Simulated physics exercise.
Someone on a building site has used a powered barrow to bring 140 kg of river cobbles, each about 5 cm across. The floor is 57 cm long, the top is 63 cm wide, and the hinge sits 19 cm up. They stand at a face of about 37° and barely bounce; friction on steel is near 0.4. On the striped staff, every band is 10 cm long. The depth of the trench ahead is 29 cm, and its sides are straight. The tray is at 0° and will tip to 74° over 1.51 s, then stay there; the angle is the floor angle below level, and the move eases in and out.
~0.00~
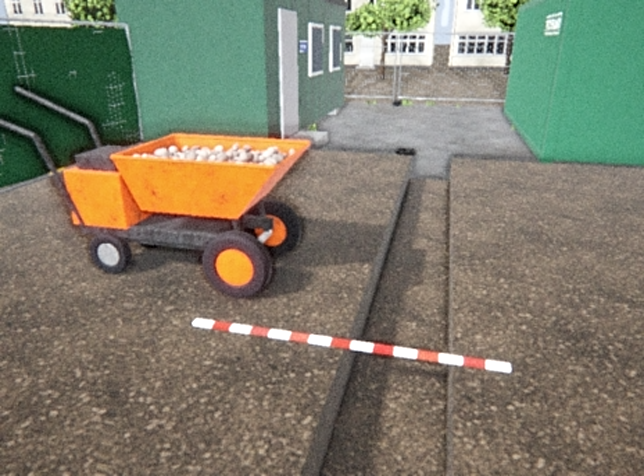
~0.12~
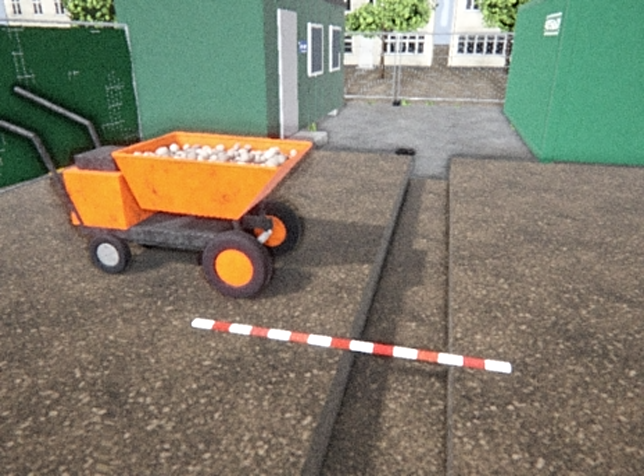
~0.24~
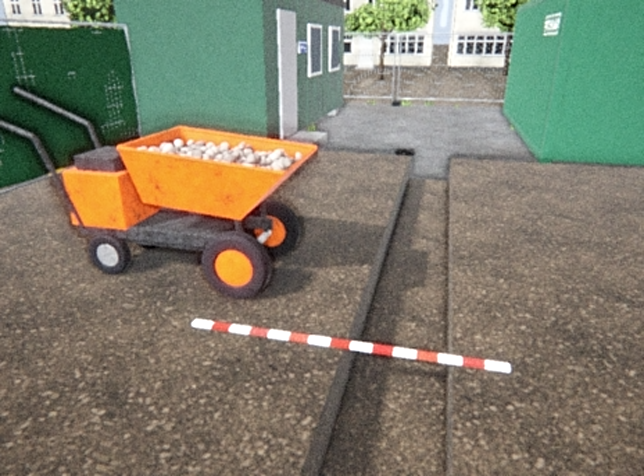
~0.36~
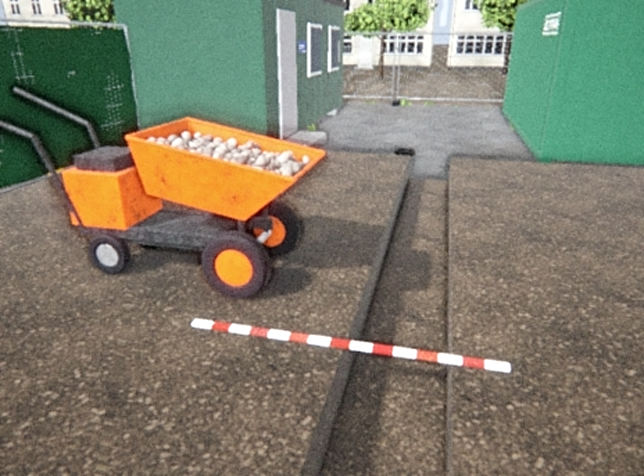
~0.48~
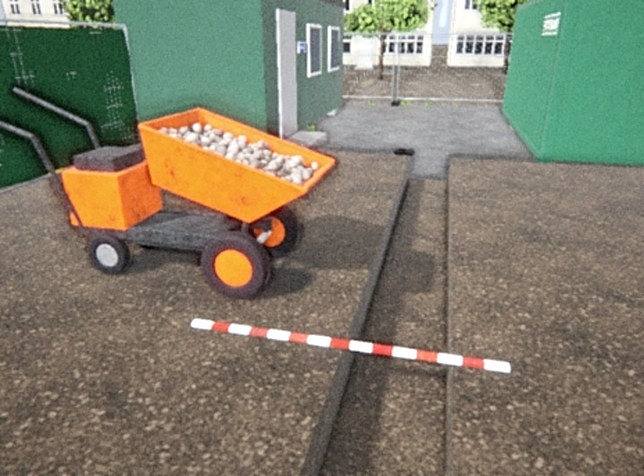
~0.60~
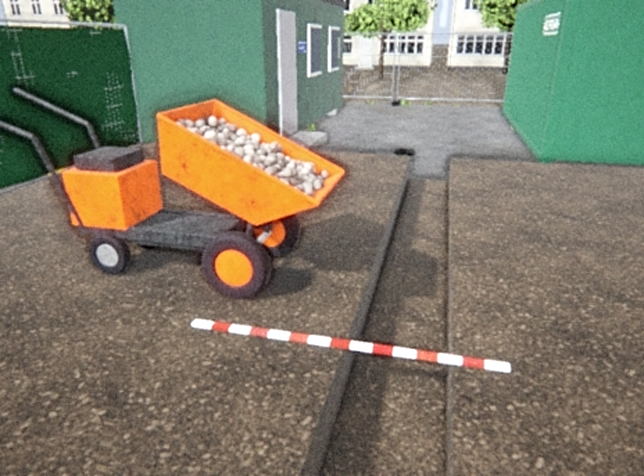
Orange tray of a small wheeled dumper tilting steadily down to the right, its pale stones shifting toward the lower end.
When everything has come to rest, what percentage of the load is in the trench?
About 100 per cent.
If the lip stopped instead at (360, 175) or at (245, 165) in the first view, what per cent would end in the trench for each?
From the first place around 45 per cent, from the other around 60.
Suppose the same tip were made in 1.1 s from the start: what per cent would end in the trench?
That would give about 100 percent.
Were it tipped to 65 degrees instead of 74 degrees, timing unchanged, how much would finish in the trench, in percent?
Trench share: Approx. 100%.
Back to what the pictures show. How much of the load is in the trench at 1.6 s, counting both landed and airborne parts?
Some 60 per cent.
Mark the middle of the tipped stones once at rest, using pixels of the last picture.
Look at roughly (405, 324).
After 1.1 s the floor is at 62°; 99 % in the tray, 1 % in the trench; the foremost stones are at (370, 253).
After 1.6 s the floor is at 74°; 40 % in the tray, 1 % short of the trench, 59 % in the trench; the foremost stones are at (443, 331).
After 2.0 s the floor is at 74°; 11 % in the tray, 88 % in the trench; the foremost stones are at (445, 340).
After 3.9 s the floor is at 74°; 0 % in the tray, 100 % in the trench; the foremost stones are at (445, 345).
